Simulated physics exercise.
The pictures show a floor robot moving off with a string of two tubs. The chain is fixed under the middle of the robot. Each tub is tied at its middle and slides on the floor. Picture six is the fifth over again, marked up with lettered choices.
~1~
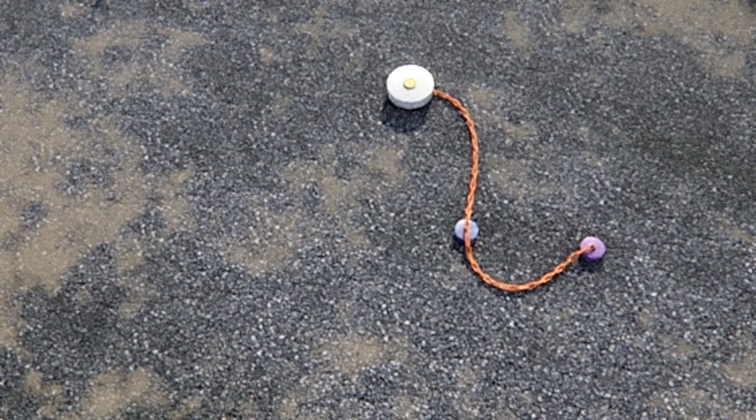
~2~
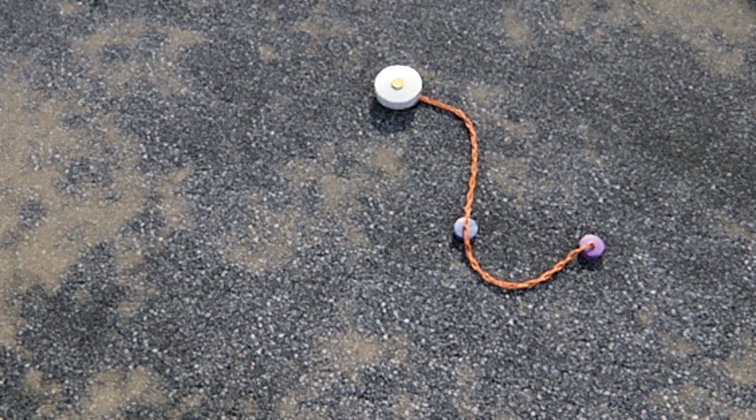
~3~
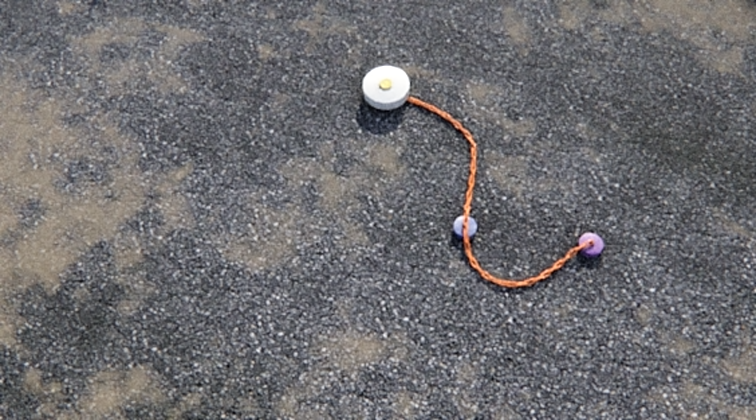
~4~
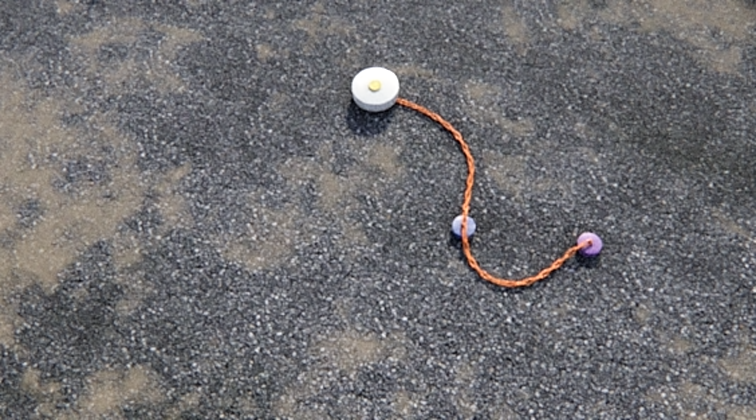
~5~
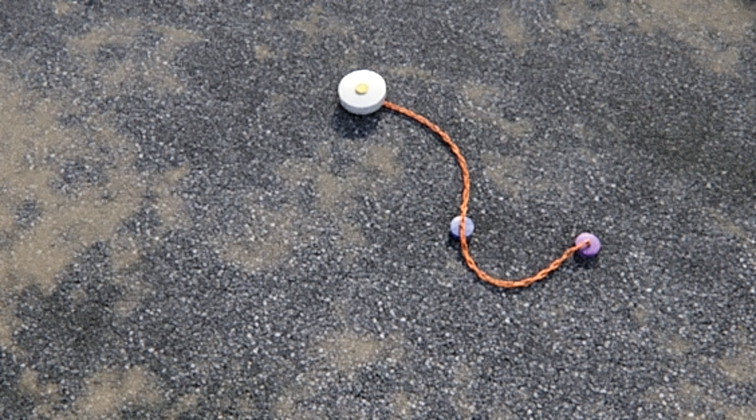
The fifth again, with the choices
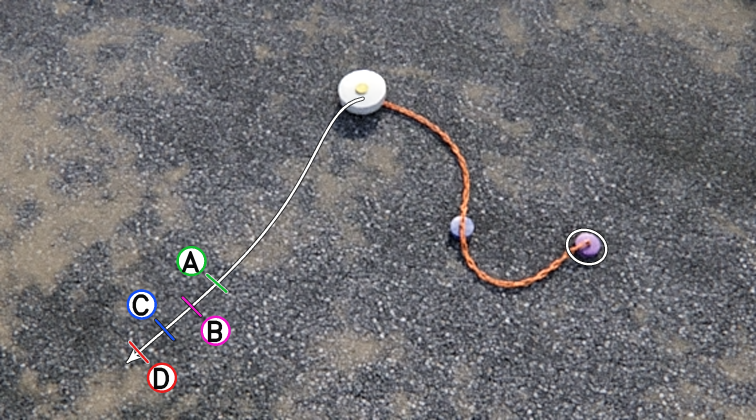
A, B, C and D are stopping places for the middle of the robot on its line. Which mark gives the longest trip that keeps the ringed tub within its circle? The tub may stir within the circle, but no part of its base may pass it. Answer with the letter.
No farther than B.
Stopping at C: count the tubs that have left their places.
Two.
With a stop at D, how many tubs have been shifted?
By then, two.
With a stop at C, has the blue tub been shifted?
Yes.
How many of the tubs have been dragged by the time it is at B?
One.
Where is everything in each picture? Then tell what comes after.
The first frame shows purple tub (592, 249); blue tub (466, 231); robot (410, 88).
The second frame shows robot (398, 89); blue tub (466, 229).
The third frame shows robot (386, 89); blue tub (465, 227).
The fourth frame shows robot (375, 90); blue tub (464, 227).
The fifth frame shows robot (362, 93); blue tub (462, 228); purple tub (588, 245).
On the marked copy, A at (217, 283); B at (192, 307); C at (165, 330); D at (139, 352); the ring at (587, 247); the route from (363, 99) via (271, 224) to (128, 362).
Following B. Soon after the start, robot (310, 157); purple tub (588, 245); blue tub (462, 228).
Later, robot (256, 237); purple tub (588, 245); blue tub (462, 228).
In the end, robot (189, 303); purple tub (588, 245); blue tub (417, 243); the ringed tub at the far end is still in its ring.
As for the rest, A is safe but short; C drags the last tub to (570, 245); D drags the last tub to (545, 246).
